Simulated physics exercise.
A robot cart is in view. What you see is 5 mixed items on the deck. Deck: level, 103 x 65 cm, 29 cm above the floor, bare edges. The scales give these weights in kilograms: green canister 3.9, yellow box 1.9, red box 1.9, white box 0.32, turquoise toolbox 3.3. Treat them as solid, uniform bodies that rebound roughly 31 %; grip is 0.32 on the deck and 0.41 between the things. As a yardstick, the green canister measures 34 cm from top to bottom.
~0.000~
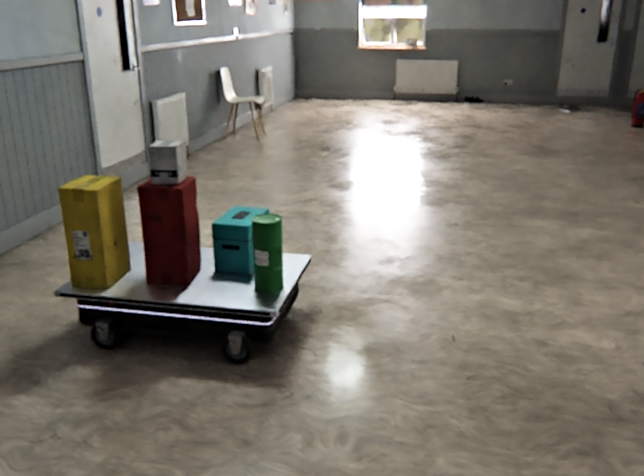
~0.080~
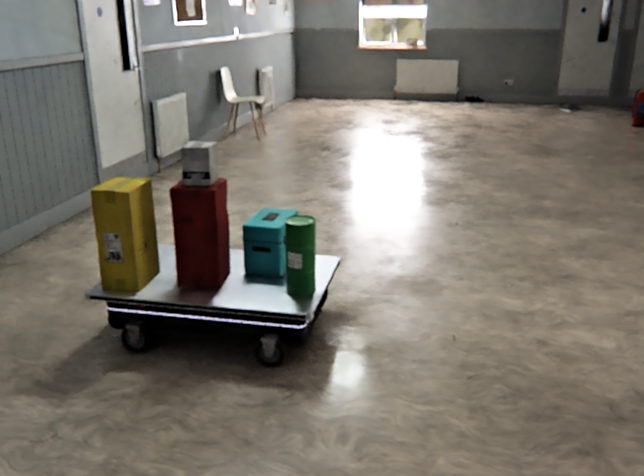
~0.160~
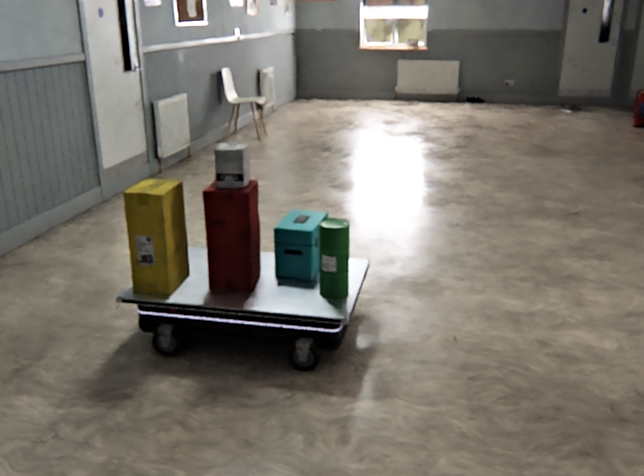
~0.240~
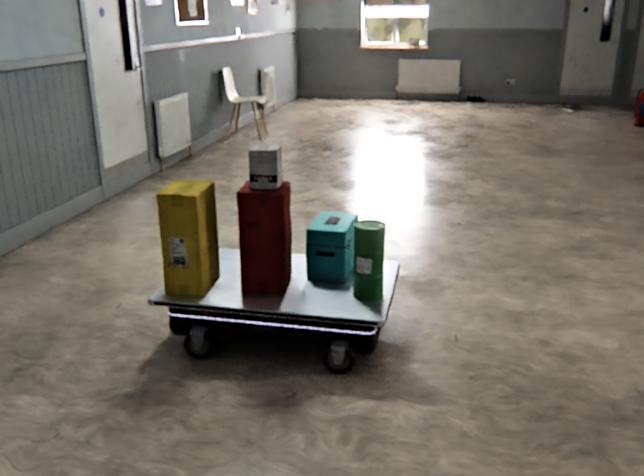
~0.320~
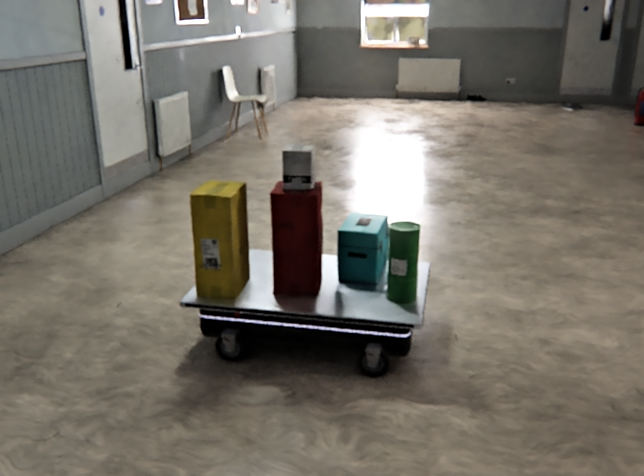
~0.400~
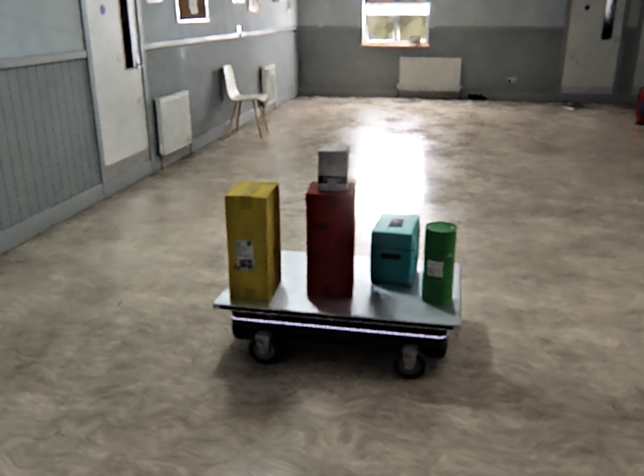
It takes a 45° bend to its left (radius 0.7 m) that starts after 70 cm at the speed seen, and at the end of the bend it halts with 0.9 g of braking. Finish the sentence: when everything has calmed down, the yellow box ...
... has gone over.
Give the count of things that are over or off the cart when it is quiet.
In all, 5.
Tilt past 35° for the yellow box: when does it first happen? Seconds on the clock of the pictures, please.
Answer: Near 1.1 s.
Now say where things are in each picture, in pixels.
In the first frame, 0 cm covered; yellow box (97, 231); green canister (268, 253).
In the second frame, 15 cm covered; white box (200, 163); turquoise toolbox (272, 241).
In the third frame, 30 cm covered; green canister (335, 259); red box (234, 235).
In the fourth frame, 46 cm covered; white box (266, 166); turquoise toolbox (333, 245).
In the fifth frame, 61 cm covered; green canister (403, 262); red box (298, 237).
In the sixth frame, 76 cm covered; yellow box (255, 240); white box (334, 167).
Around 0.80 s, 152 cm covered, turned 45°; green canister and white box now off the cart; yellow box shifted 16 cm near (455, 243); turquoise toolbox shifted 45 cm.
Around 1.20 s, 175 cm covered, turned 45°, stopped; yellow box and red box now off the cart; turquoise toolbox shifted 54 cm.
Finally (1.9 s), off the cart and tipped over, green canister, yellow box, red box, white box and turquoise toolbox.
